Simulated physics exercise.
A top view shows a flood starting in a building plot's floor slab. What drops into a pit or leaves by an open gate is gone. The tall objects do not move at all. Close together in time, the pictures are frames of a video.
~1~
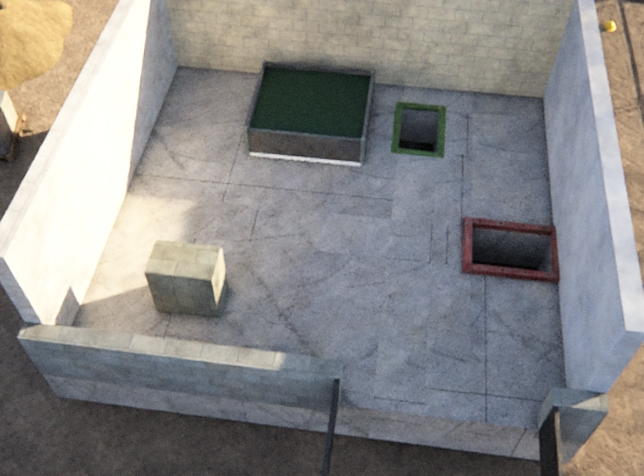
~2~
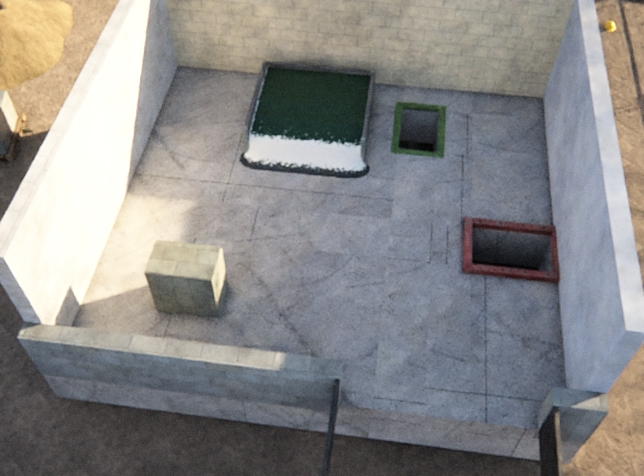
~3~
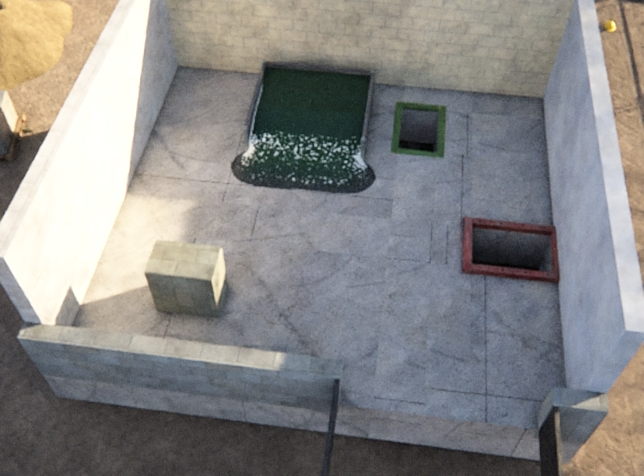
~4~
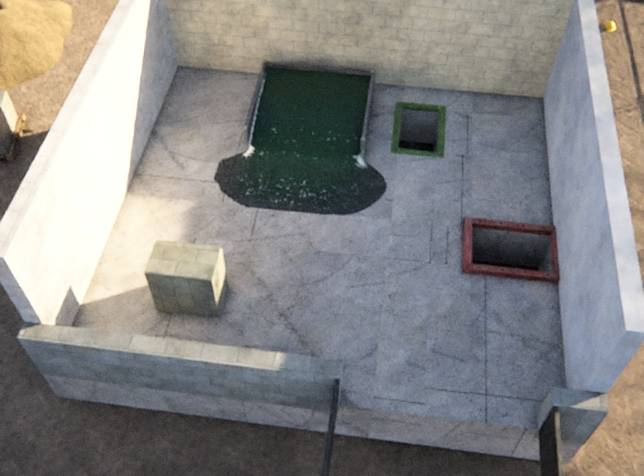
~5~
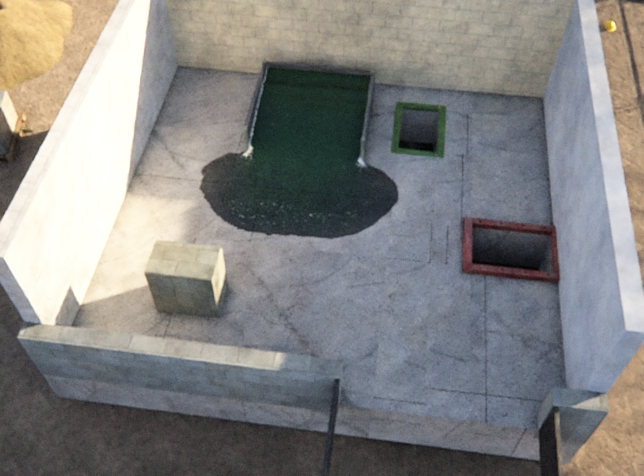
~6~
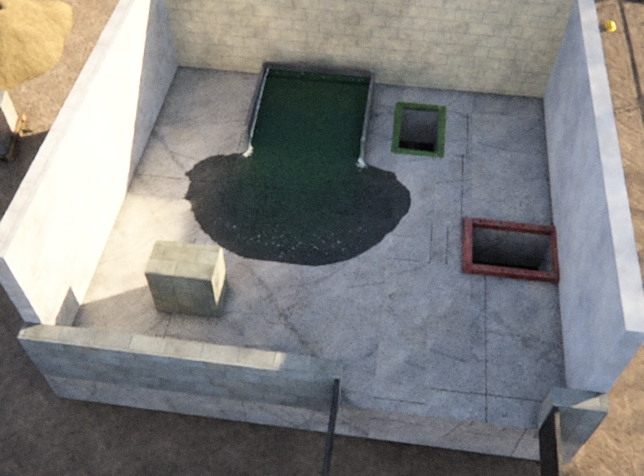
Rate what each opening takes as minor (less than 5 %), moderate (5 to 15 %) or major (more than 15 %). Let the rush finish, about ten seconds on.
The gate - major, the red pit - minor, the green pit - minor.
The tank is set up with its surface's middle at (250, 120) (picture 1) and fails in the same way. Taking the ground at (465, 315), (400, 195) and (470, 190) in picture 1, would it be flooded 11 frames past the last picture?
In turn: Free of water, clear, not flooded.
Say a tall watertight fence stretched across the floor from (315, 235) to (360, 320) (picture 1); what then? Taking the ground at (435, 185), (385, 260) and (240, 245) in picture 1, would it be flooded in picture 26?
Taken in turn, the three points are unsoaked, soaked and soaked.
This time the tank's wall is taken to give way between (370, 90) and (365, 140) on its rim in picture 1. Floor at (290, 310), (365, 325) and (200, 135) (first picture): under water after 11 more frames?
Result, in sequence: Untouched by the flood; untouched by the flood; untouched by the flood.
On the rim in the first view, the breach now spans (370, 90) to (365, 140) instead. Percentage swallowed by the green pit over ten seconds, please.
In percent, green takes 60.
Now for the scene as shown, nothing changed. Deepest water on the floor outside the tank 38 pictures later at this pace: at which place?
Deepest point: About (219, 372).
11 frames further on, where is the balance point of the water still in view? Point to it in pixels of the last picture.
Centre: Close to (289, 214).
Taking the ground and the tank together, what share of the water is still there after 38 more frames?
I make it around 84 per cent.
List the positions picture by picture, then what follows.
The first frame shows the tank at (312, 103) is whole and still.
In the second frame, the front is at (362, 172), out from the gap at (305, 150).
In the third frame, the front is at (369, 178), out from the gap at (305, 151).
In the fourth frame, water pours out at (305, 152) and has run to (374, 196).
In the fifth frame, the front is at (354, 229), out from the gap at (305, 152).
In the sixth frame, water pours out at (305, 152) and has run to (249, 253).
A moment on, water covers 35 % of the floor; the gate 0 %, the red pit 0 %, the green pit 0 %.
Next, water covers 45 % of the floor; the gate 0 %, the red pit 0 %, the green pit 0 %.
Then, water covers 55 % of the floor; the gate 6 %, the red pit 0 %, the green pit 0 %.
Later, water covers 65 % of the floor; the gate 16 %, the red pit 0 %, the green pit 0 %.
In the end, water covers 80 % of the floor; the gate 22 %, the red pit 0 %, the green pit 0 %.
